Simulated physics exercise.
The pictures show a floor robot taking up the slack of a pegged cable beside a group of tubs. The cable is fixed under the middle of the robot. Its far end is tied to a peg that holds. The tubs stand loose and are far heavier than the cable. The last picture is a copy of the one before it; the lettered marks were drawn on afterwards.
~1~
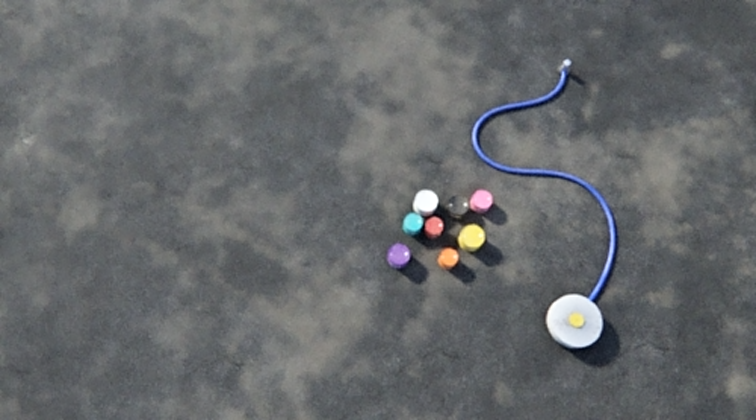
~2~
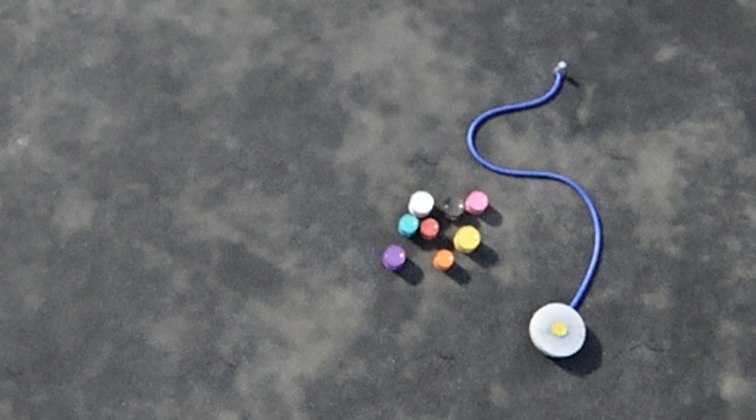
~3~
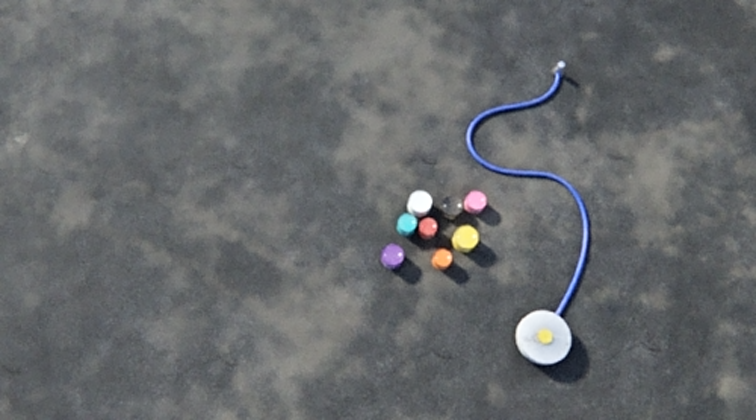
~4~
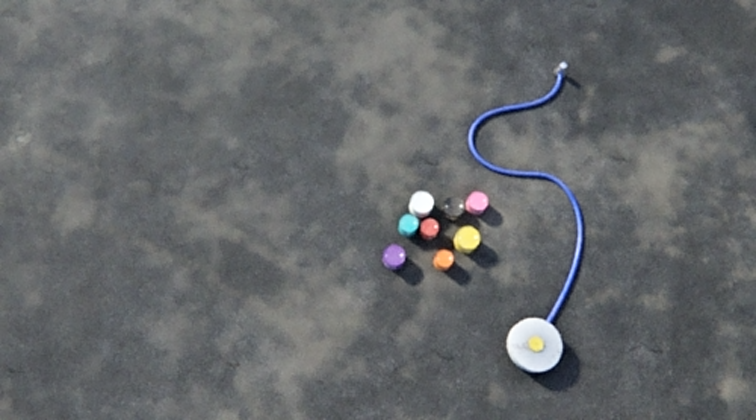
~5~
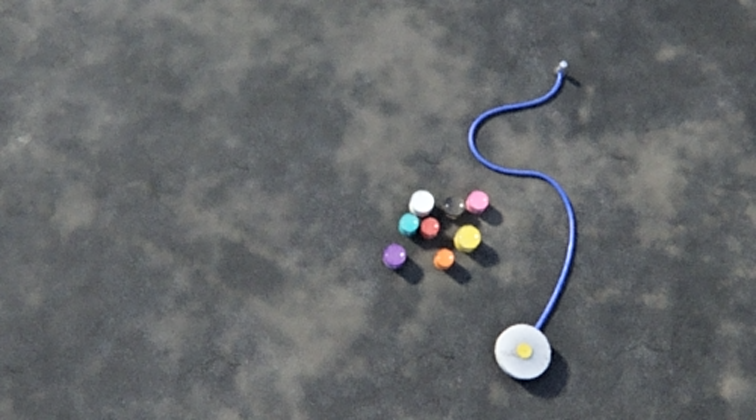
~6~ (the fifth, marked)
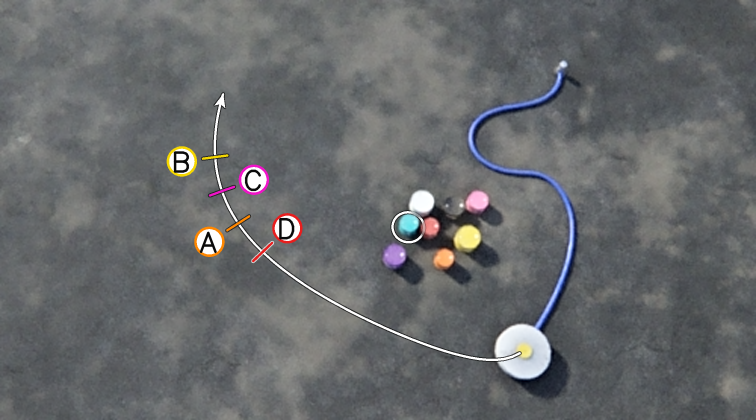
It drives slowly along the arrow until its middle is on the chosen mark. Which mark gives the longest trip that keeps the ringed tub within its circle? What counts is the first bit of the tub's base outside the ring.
Up to mark A.
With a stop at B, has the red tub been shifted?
Yes.
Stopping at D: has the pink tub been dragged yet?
No.
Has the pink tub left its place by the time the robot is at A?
Yes.
On the marked copy, A at (238, 223); B at (215, 157); C at (222, 191); D at (263, 252); the ring at (408, 227); the route from (520, 353) via (290, 274) to (223, 94).
Following A. Soon after the start, robot (408, 336); turquoise tub (409, 225).
Later, robot (303, 283); turquoise tub (409, 225).
In the end, robot (237, 221); red tub (423, 214); white tub (419, 196); turquoise tub (409, 225); black tub (452, 202); orange tub (426, 230); yellow tub (442, 220); pink tub (471, 198); purple tub (389, 229); the turquoise tub is still in its ring.
As for the rest, B drags the ringed tub to (382, 193); C drags the ringed tub to (391, 211); D is safe but short.
